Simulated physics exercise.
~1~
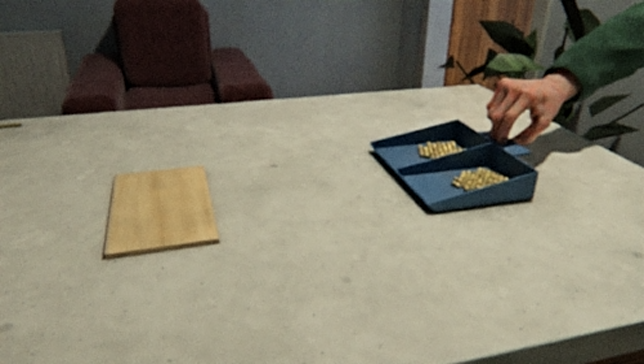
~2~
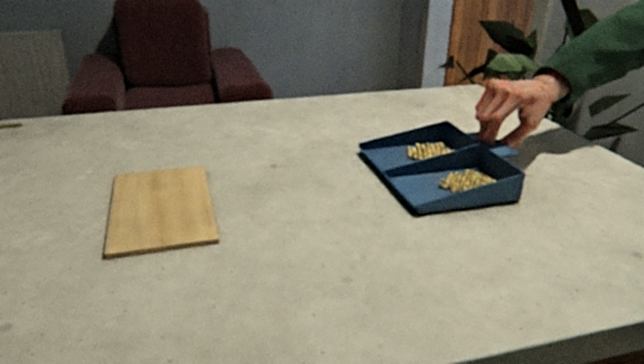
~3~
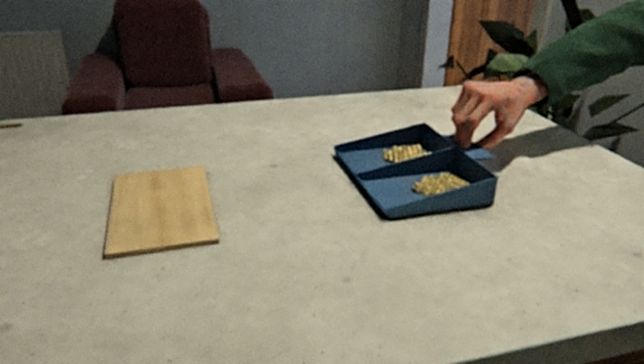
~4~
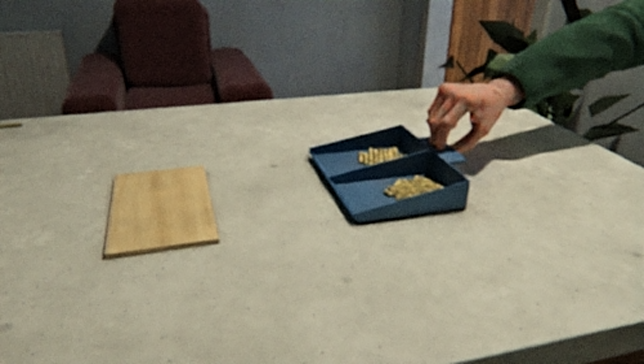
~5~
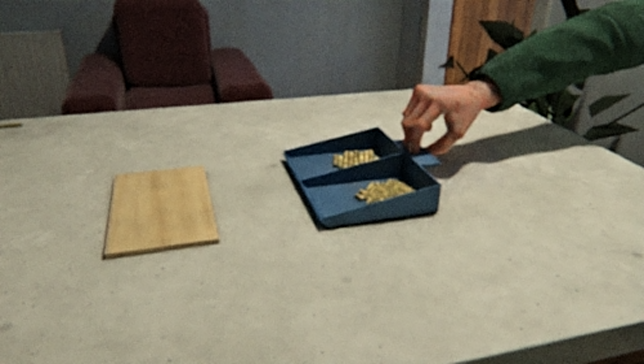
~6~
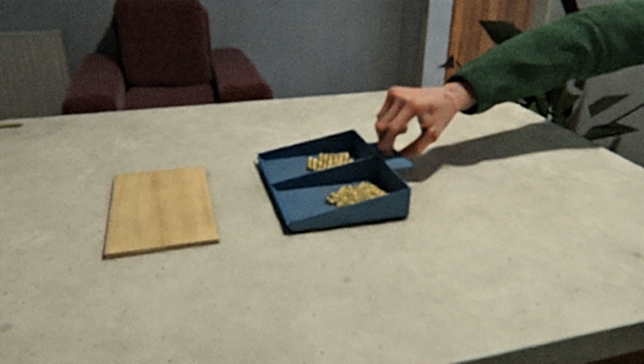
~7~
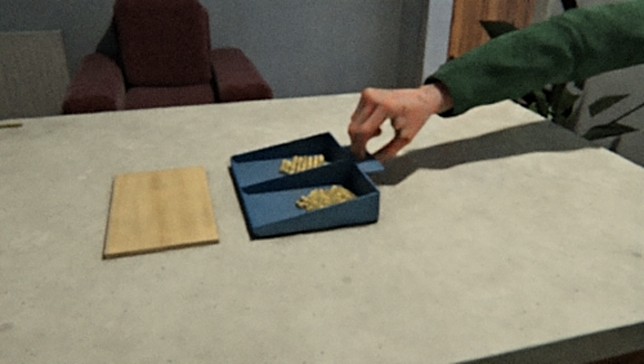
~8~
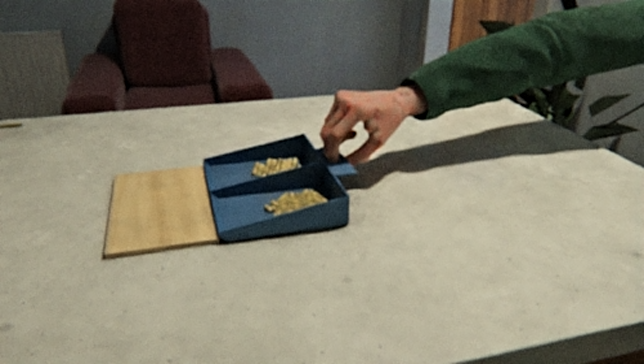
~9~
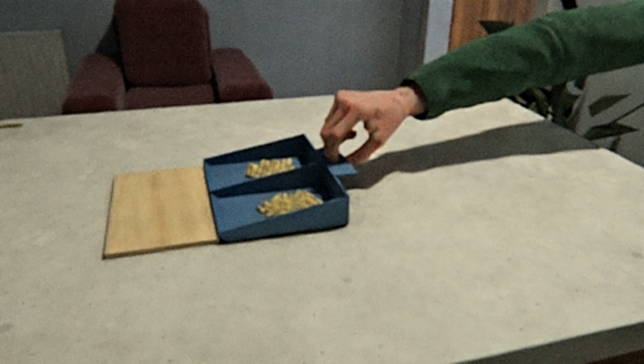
A hand slides a blue two-part tray of small pieces left until it meets a flat board.
